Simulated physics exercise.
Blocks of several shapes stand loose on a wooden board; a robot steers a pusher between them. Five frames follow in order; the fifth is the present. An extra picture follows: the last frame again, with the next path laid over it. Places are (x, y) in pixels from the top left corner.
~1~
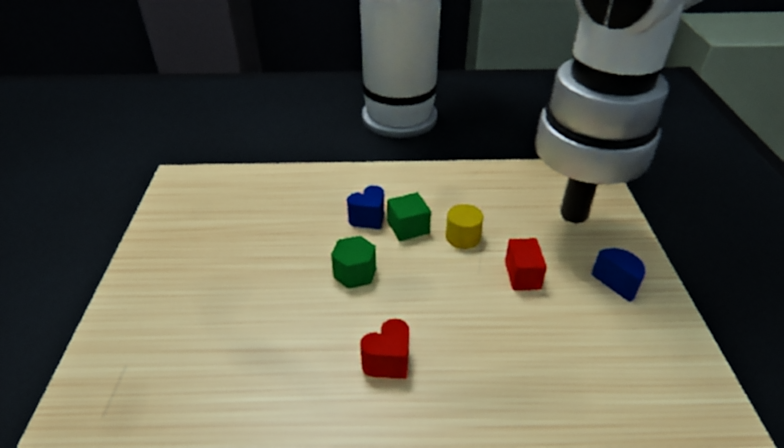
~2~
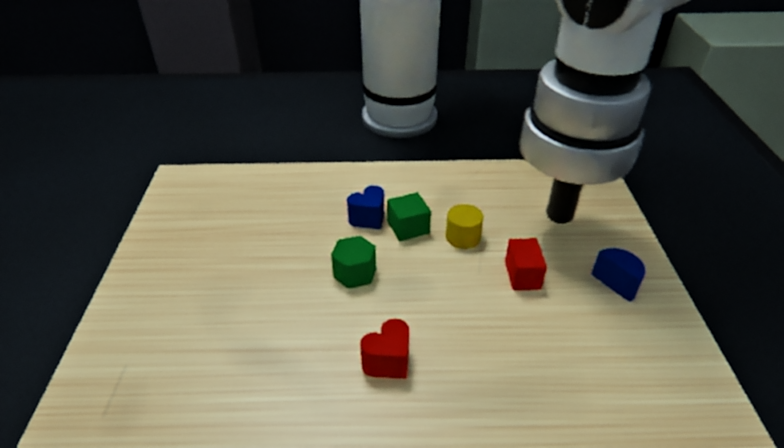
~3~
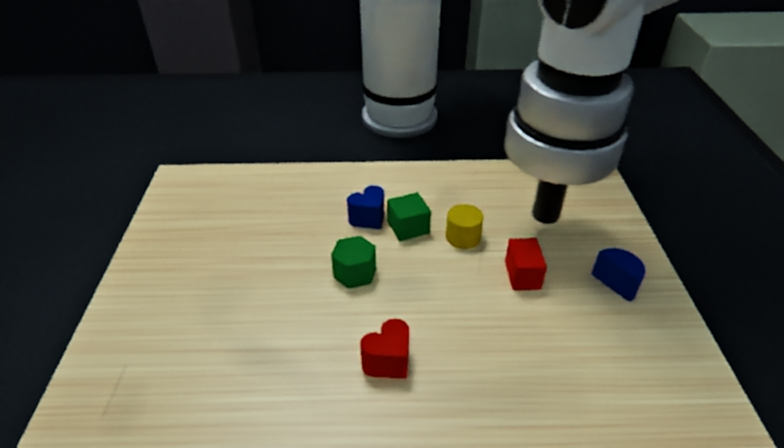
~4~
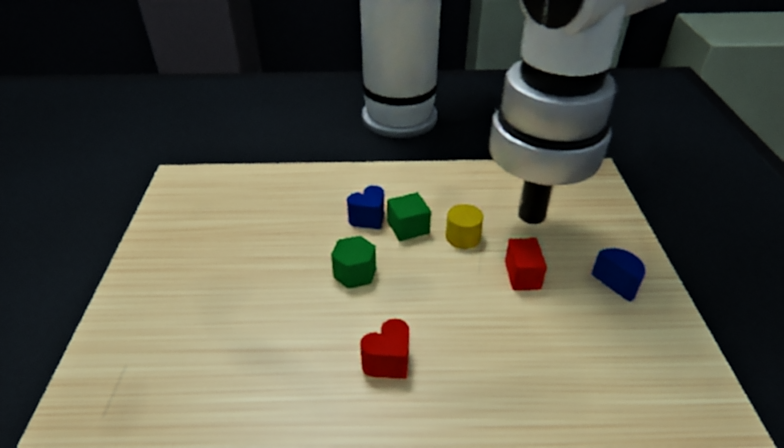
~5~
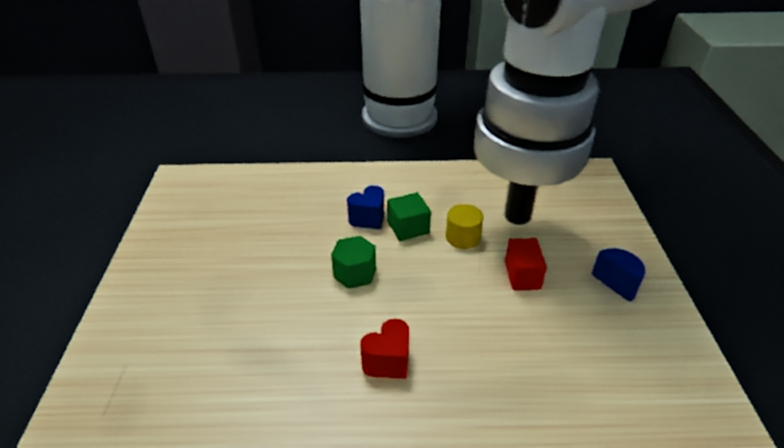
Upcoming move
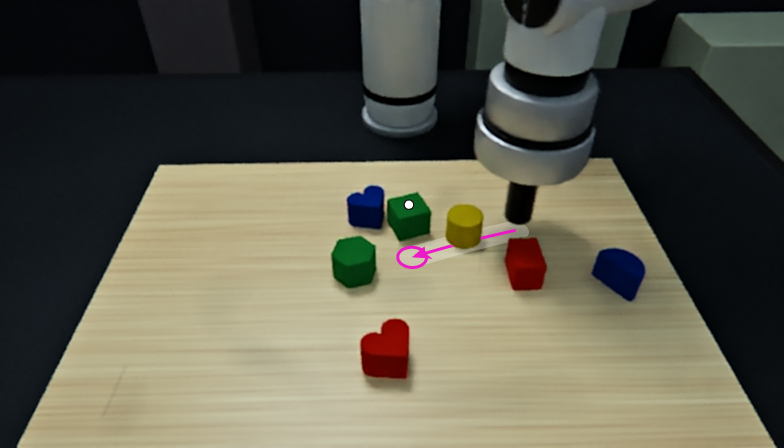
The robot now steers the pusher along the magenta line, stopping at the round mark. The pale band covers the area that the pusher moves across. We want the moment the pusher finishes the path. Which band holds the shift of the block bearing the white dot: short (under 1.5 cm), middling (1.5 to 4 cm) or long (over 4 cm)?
The block shifts between 1.5 and 4 cm.
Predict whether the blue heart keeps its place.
It is no longer where it was.
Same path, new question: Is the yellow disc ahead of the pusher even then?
It seems so.
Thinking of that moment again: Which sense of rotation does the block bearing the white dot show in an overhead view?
It spins clockwise.
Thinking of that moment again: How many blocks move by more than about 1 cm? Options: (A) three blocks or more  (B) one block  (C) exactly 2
I choose A.
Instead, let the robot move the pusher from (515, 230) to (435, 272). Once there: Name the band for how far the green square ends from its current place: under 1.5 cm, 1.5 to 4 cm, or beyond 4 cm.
It goes under 1.5 cm.
Drawn move, in a line from (515, 230) to (412, 257); the dot is on the green square.
The first path, step by step. One third of the way, pusher (483, 225); yellow disc (451, 216).
Two thirds of the way, pusher (448, 234); blue heart (361, 194); green square (392, 205), turned 50° clockwise; yellow disc (415, 226).
At the end, pusher (413, 244); green hexagon (348, 252); blue heart (357, 189); green square (381, 208), turned 90° clockwise; yellow disc (379, 233).
